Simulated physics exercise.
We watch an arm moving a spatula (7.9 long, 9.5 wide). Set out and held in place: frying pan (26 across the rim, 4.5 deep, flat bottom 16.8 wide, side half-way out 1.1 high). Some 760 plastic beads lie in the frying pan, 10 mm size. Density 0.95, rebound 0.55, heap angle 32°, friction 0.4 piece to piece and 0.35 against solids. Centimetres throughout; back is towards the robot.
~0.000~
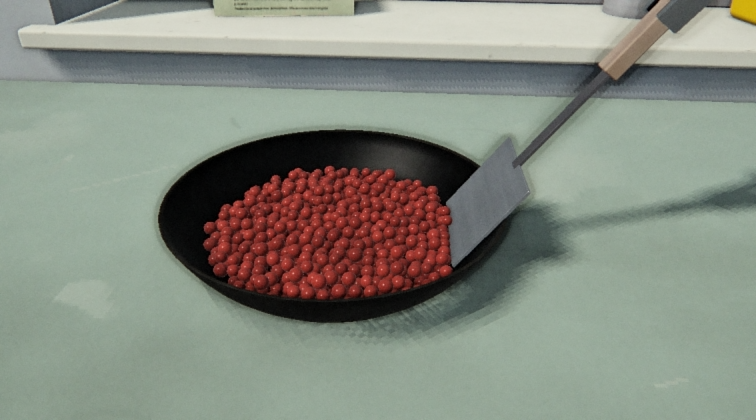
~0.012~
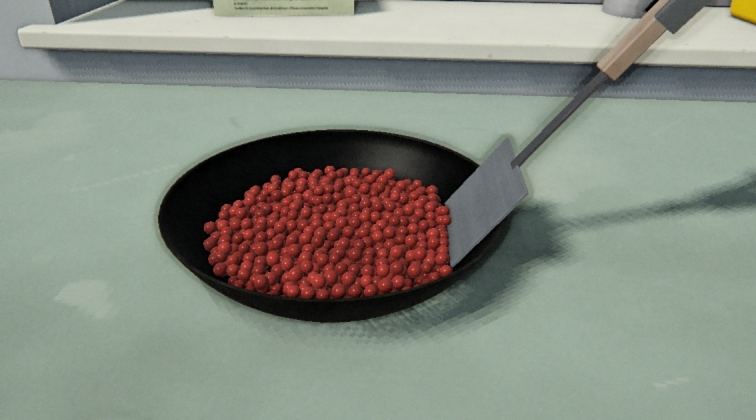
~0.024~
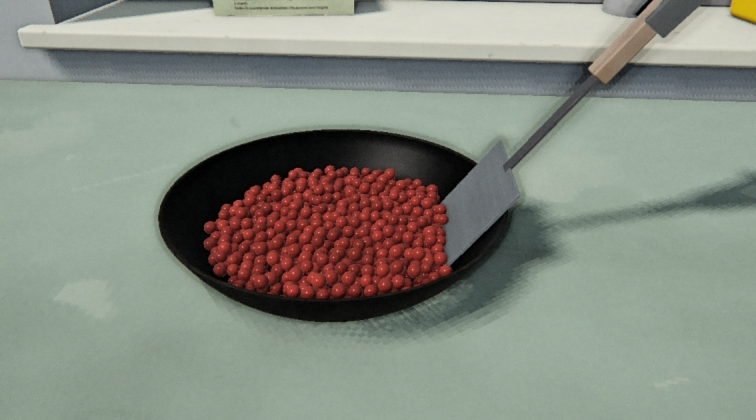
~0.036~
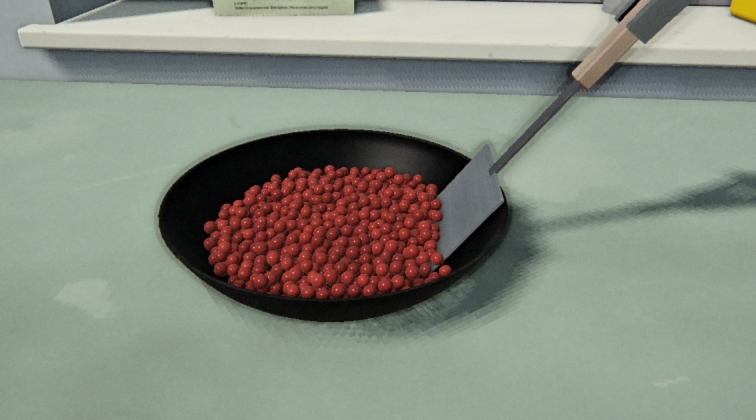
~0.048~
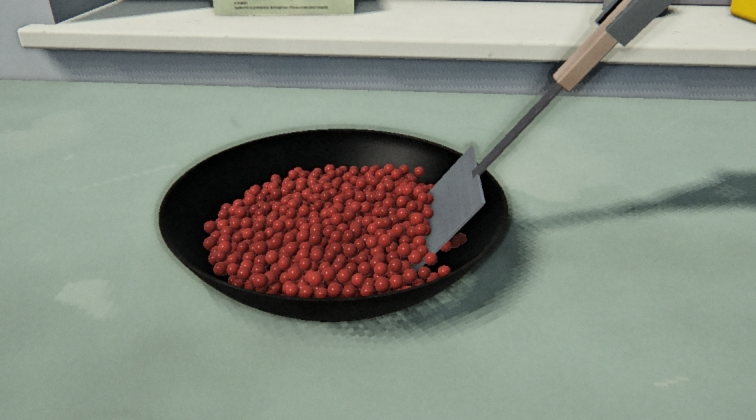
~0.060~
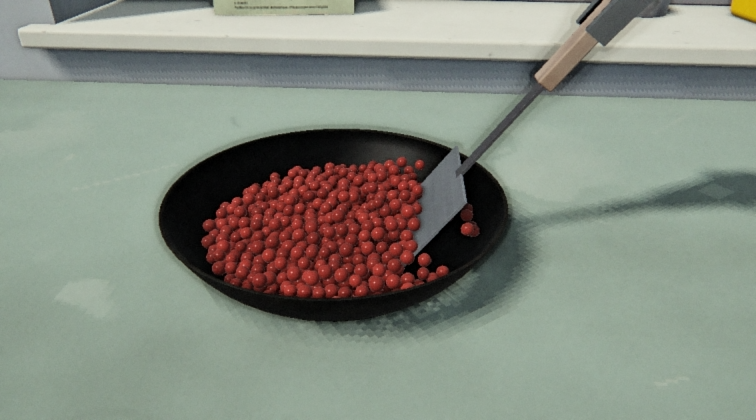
On a pale green, faintly marked countertop, seen from slightly above by a camera that stays still, a white ledge runs along the back with a light green label or sheet on it. A black frying pan full of small red beads sits in the middle, with a grey spatula with a brown and grey handle at its right side. The spatula slides a short way left, pushing the nearest beads inward while a few slip around its blade.
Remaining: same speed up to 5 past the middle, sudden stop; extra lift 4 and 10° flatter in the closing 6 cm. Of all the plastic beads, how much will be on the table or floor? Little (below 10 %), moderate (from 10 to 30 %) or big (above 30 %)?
Share on the table or floor: Moderate (from 10 to 30 %).
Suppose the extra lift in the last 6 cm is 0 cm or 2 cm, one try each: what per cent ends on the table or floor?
Some 0 and 5 per cent.
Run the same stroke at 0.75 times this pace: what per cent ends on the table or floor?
Some 5 per cent.
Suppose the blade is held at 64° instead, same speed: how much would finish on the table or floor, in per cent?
Then about 10 per cent.
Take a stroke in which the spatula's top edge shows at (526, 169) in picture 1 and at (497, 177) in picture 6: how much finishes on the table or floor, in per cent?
Some 0 per cent.
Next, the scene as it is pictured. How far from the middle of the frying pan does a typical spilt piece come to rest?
Some 40 cm.
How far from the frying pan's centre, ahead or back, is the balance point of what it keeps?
Roughly 4.0 cm ahead.
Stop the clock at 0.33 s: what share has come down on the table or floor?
Some 15 per cent.
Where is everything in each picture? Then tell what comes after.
Spatula top edge at (519, 162), sloping 54°; upper third of the load around (340, 218), from x 210 to 450, top at y 170; 762 in the frying pan, in the first frame.
Spatula top edge at (517, 163), sloping 54°; upper third of the load around (340, 217), from x 210 to 450, top at y 170, in the second frame.
Spatula top edge at (510, 166), sloping 54°; upper third of the load around (342, 217), from x 210 to 445, top at y 170, in the third frame.
Spatula top edge at (495, 170), sloping 54°; upper third of the load around (349, 216), from x 210 to 445, top at y 170, in the fourth frame.
Spatula top edge at (478, 171), sloping 54°; upper third of the load around (350, 214), from x 210 to 460, top at y 170, in the fifth frame.
Spatula top edge at (461, 171), sloping 54°; upper third of the load around (352, 211), from x 210 to 475, top at y 160; 762 in the frying pan, in the sixth frame.
By 0.09 s, sloping 54°, highest piece 9 above the table; 761 in the frying pan, 1 on the blade or in flight.
By 0.12 s, sloping 50°, highest piece 14 above the table; 760 in the frying pan, 2 on the blade or in flight.
By 0.33 s, sloping 44°, highest piece 17 above the table; 653 in the frying pan, 104 on the table or floor, 5 on the blade or in flight.
By 1.38 s, sloping 44°, highest piece 5 above the table; 652 in the frying pan, 110 on the table or floor.
Final count, 652 in the frying pan, 110 on the table or floor. That is 14 % on the table or floor.
